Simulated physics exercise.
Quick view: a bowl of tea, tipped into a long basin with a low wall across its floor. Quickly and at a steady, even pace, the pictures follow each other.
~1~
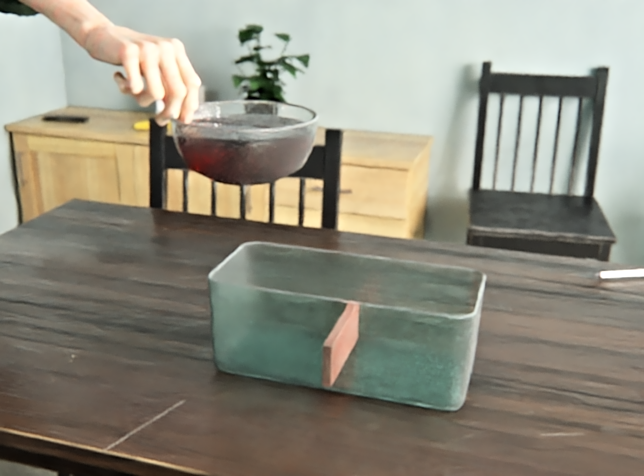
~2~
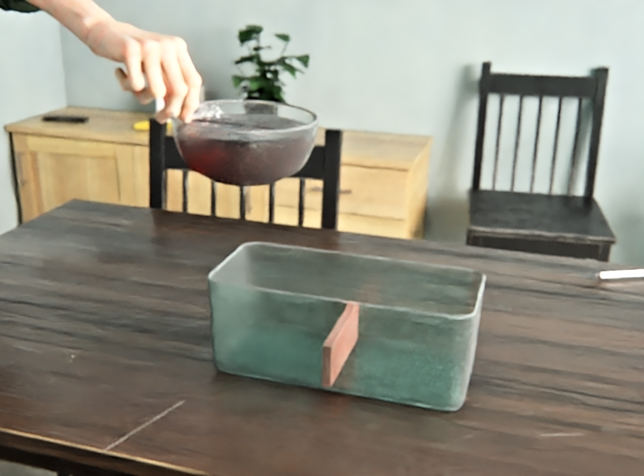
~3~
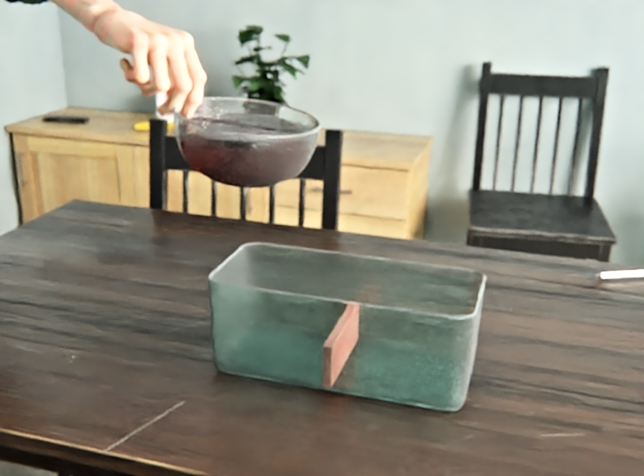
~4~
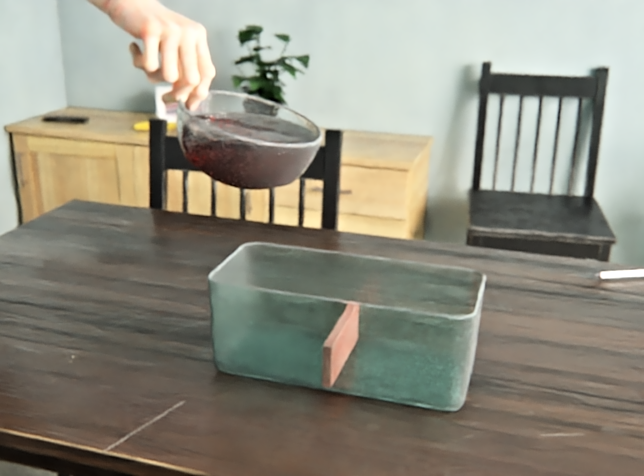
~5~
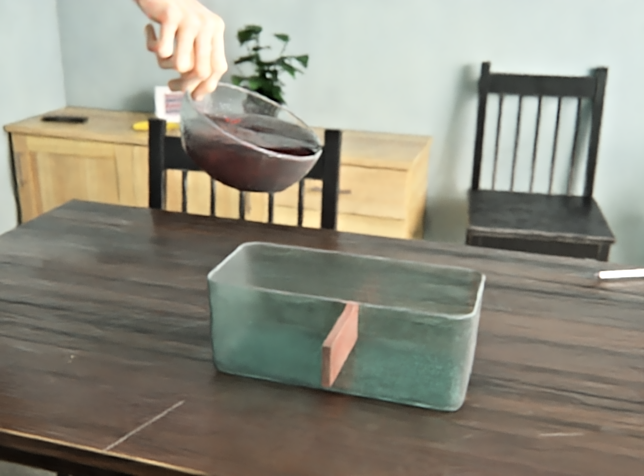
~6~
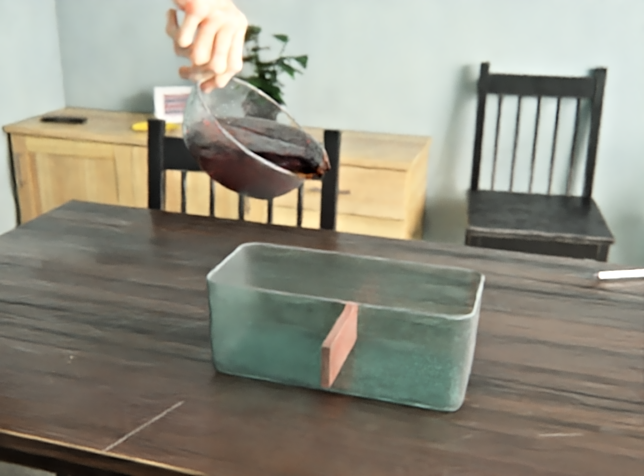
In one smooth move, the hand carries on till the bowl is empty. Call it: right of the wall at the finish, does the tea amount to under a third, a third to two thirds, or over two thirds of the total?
A third to two thirds of the total.
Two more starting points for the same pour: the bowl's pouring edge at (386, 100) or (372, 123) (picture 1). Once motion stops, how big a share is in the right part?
You'd get 70 percent from the first and 65 percent from the second.
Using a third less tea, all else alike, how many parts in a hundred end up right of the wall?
I'd say roughly 40 percent.
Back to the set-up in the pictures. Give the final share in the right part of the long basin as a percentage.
Around 45 %.
A moment on, the tilt is 109° and 5 per cent is still to pour, 16 is left of the wall and 44 right of it.
Next, the tilt is 119° and 0 per cent is still to pour, 41 is left of the wall and 40 right of it.
Then the tilt is 119° and 0 per cent is still to pour, 42 is left of the wall and 46 right of it.
Later the tilt is 119° and 0 per cent is still to pour, 44 is left of the wall and 47 right of it.
In the end 44 per cent lies left of the wall, 47 right of it and 9 outside.
